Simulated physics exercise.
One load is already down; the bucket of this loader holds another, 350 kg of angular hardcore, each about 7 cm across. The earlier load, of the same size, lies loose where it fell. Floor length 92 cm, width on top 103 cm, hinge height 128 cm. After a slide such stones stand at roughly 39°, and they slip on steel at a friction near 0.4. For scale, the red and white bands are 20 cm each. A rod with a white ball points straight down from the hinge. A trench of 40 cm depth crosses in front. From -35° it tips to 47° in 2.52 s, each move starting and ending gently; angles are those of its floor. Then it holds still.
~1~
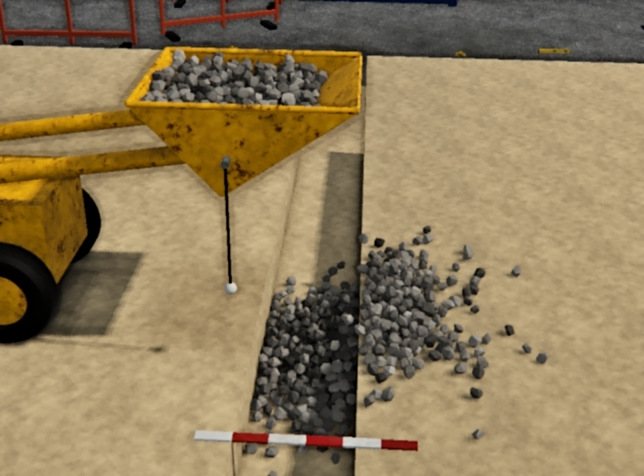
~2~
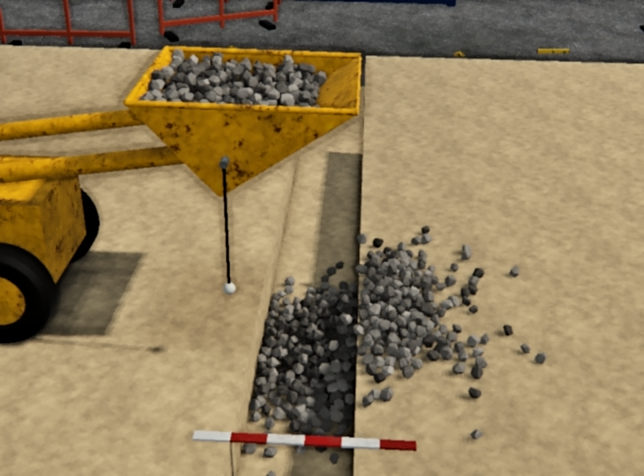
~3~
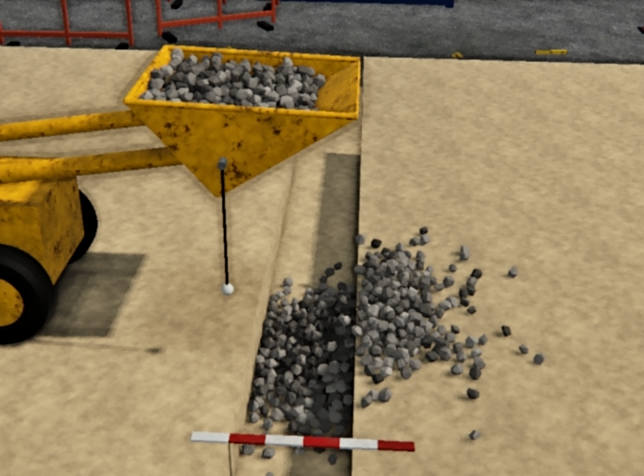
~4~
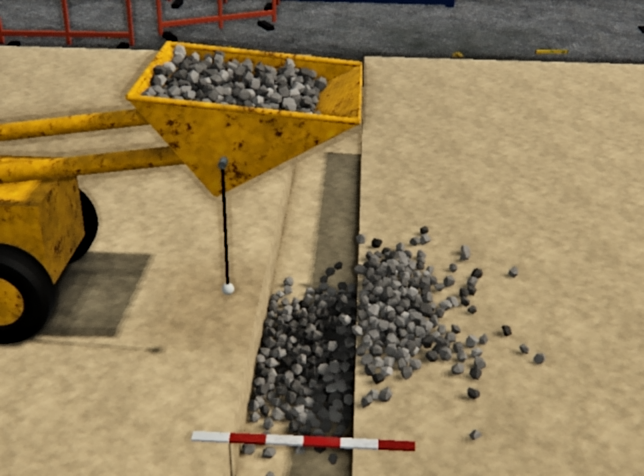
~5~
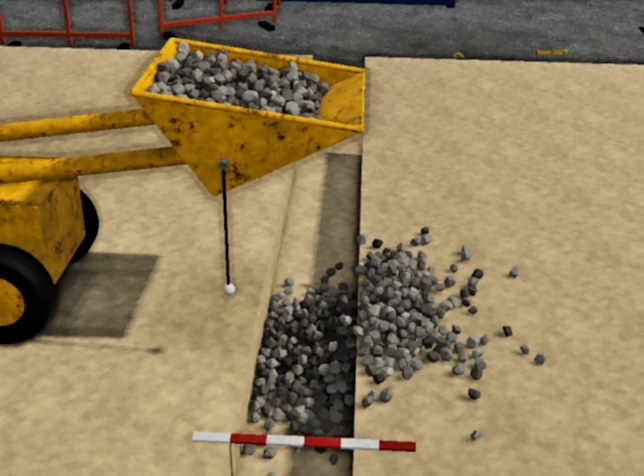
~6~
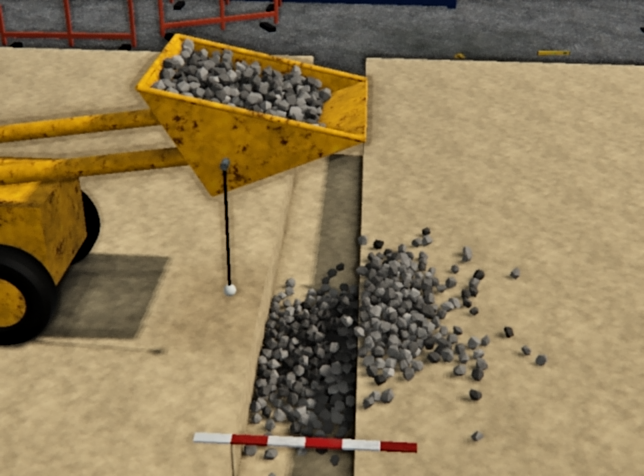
At first, a yellow loader on the left holds a bucket heaped with grey stones almost level above a trench, where more stones lie loose in and beyond it. The bucket then slowly tilts, its back edge rising and its right lip lowering slightly, while the stones stay inside.
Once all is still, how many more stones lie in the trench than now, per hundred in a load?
Some 71 per cent is added.
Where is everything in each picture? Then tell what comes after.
The bucket is at -35°, its lip at (358, 111); the top of the load is at (192, 69). The earlier load is highest near (398, 299), 15 cm above ground level, 64 % in the trench, 36 % past the trench, in the first frame.
The bucket is at -34°, its lip at (358, 113); the top of the load is at (191, 69), in the second frame.
The bucket is at -33°, its lip at (357, 117); the top of the load is at (177, 67), in the third frame.
Lip at (359, 122), floor tilted -30°, highest stones at (179, 64), in the fourth frame.
The bucket is at -27°, its lip at (362, 130); the top of the load is at (183, 61), in the fifth frame.
The bucket is at -23°, its lip at (365, 140); the top of the load is at (185, 58), in the sixth frame.
Then, 1.3 s after the last picture the floor is at 34°; in per cent of one load, 93 in the bucket, 71 in the trench, 36 past the trench; the foremost stones are at (499, 305).
Then, 2.0 s after the last picture the floor is at 47°; in per cent of one load, 3 in the bucket, 130 in the trench, 68 past the trench; the foremost stones are at (499, 305).
Then, 2.4 s after the last picture the floor is at 47°; in per cent of one load, 0 in the bucket, 132 in the trench, 68 past the trench; the foremost stones are at (504, 318).
Then, 5.0 s after the last picture the floor is at 47°; in per cent of one load, 0 in the bucket, 135 in the trench, 65 past the trench; the foremost stones are at (506, 320). Net gain in the trench, 71.
